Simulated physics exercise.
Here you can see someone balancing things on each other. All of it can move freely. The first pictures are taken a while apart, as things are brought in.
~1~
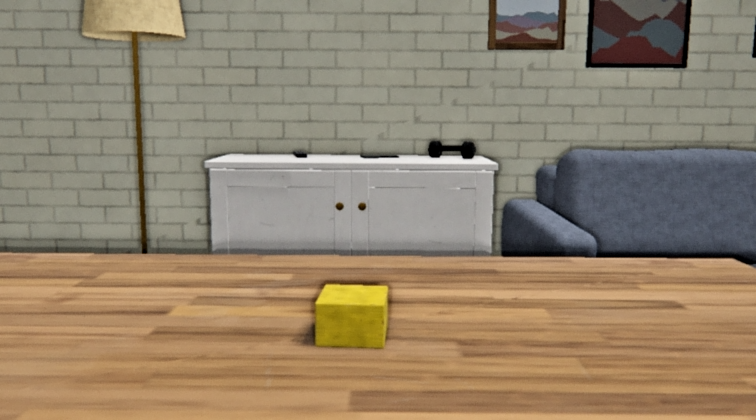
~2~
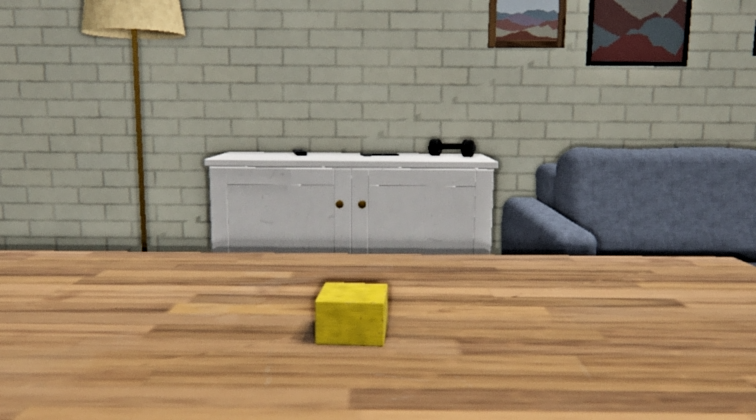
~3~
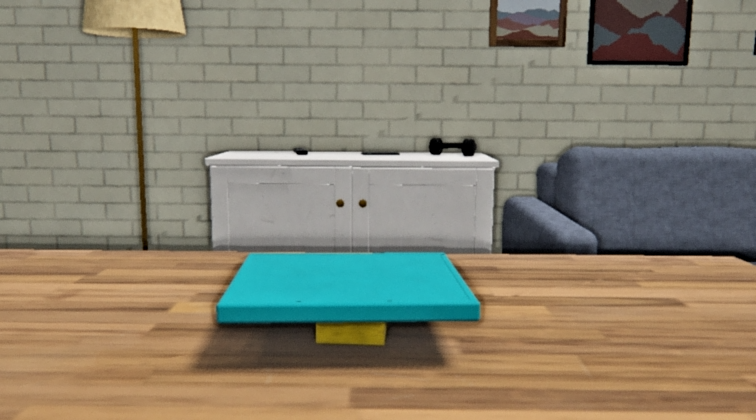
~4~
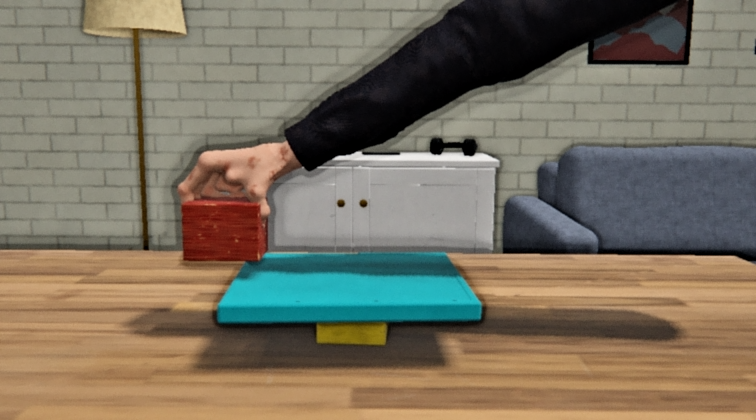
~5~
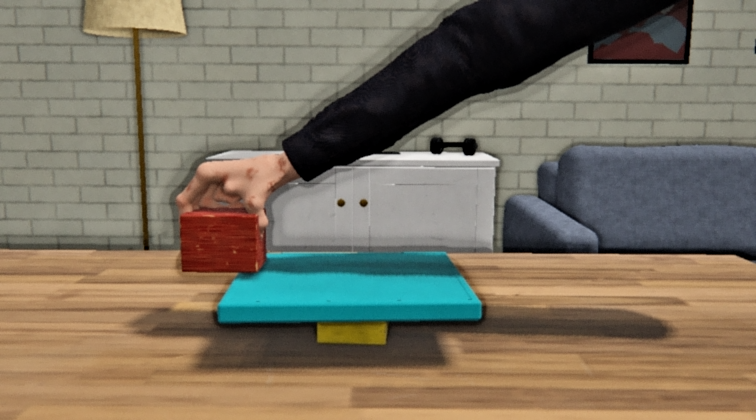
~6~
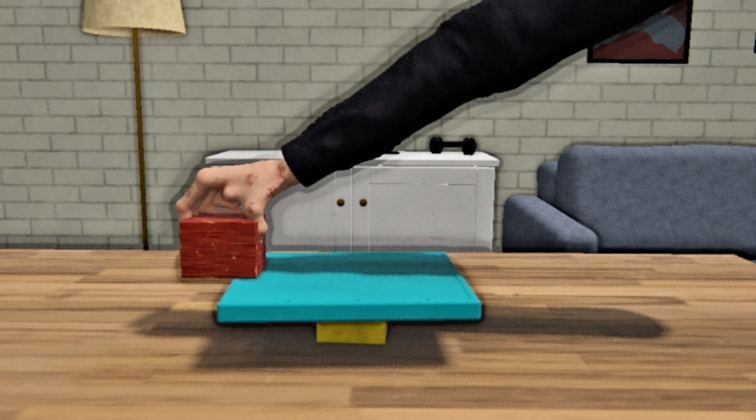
A turquoise tray appears on top of a small yellow block that at first sits alone on a wooden table. Then a hand in a dark sleeve, reaching in from the right, holds a red block over the tray's left edge and lowers it slightly, still gripping it at the end.
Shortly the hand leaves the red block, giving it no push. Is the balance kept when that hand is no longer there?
No, safe to say it doesn't work.
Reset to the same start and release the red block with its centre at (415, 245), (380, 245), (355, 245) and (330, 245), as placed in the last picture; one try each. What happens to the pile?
The pile remains standing the first time, remains standing the second time, remains standing the third time and remains standing the fourth time.
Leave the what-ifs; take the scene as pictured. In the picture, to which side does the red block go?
It heads leftwards.
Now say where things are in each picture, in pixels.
In the first picture, the last thing is not in view yet.
In the second picture, the last thing is not in view yet.
In the third picture, the last thing is not in view yet; turquoise tray (349, 283).
In the fourth picture, coming down; red block (227, 228); turquoise tray (349, 283).
In the fifth picture, coming down; red block (225, 239); turquoise tray (350, 282).
In the sixth picture, in place under the hand; red block (225, 245); turquoise tray (349, 282).
Then, 0.30 s later than the last frame, red block now fallen; turquoise tray tilted by 8°.
Then, 0.40 s later than the last frame, things are still on the move.
When it is over, fallen, red block; the other 2 as before. End places, in pixels of the last picture, red block near (164, 294). The pile gives way.
